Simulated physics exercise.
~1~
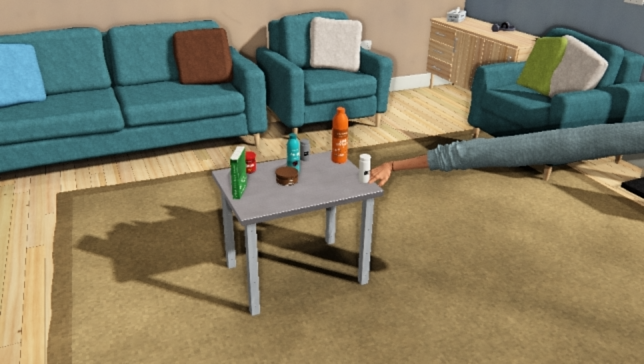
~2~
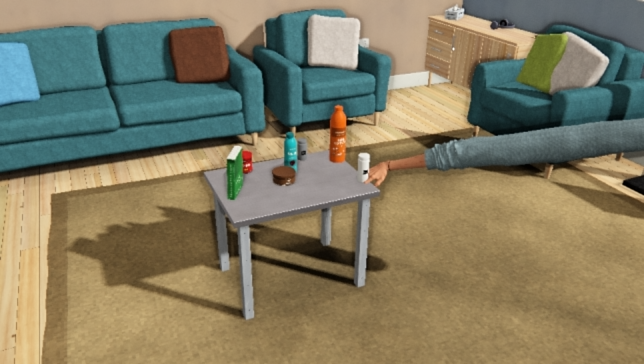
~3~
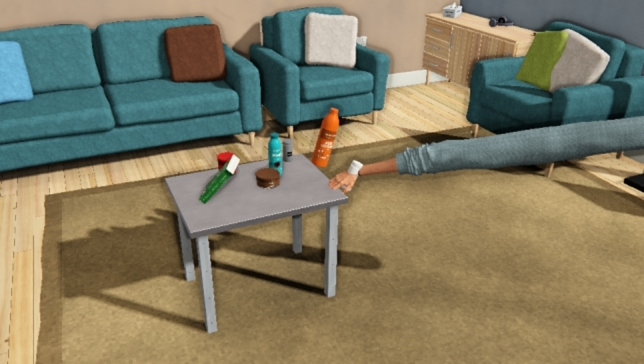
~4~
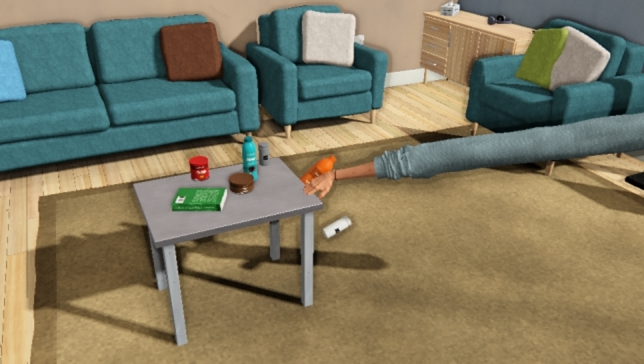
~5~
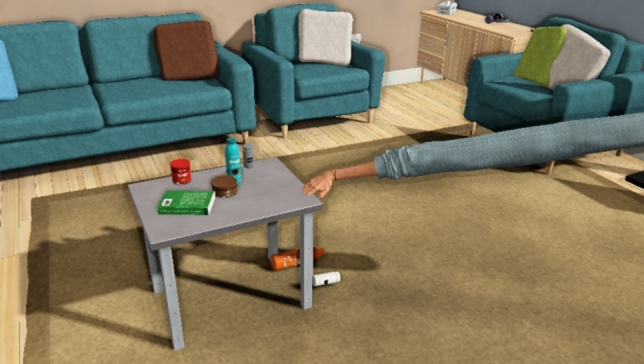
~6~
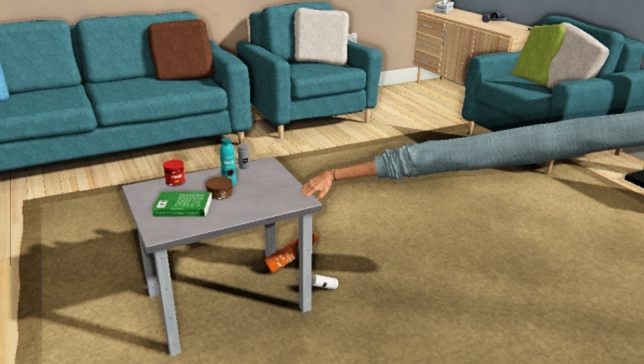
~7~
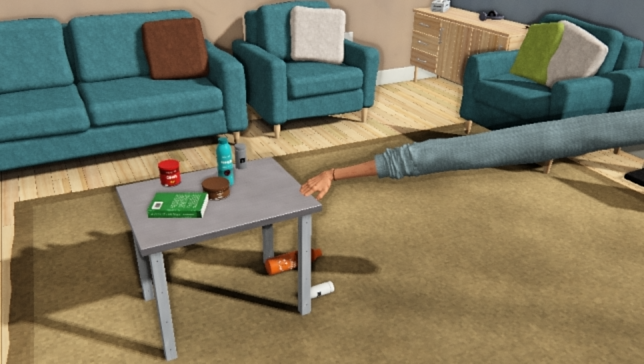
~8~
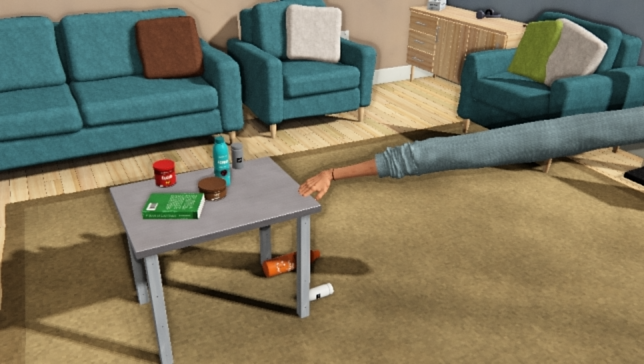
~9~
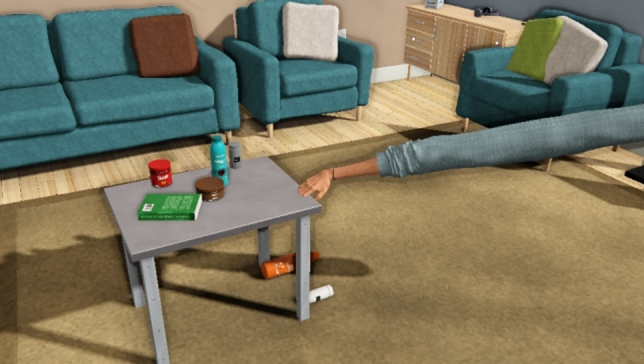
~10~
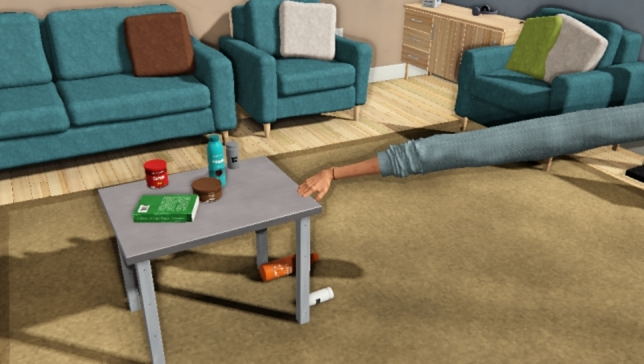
In a living room, a hand pushes a small grey table to the left across a rug, toppling the green book onto the tabletop while the orange bottle and white shaker fall to the floor, where they end lying beneath and beside the table as the other items stay standing.
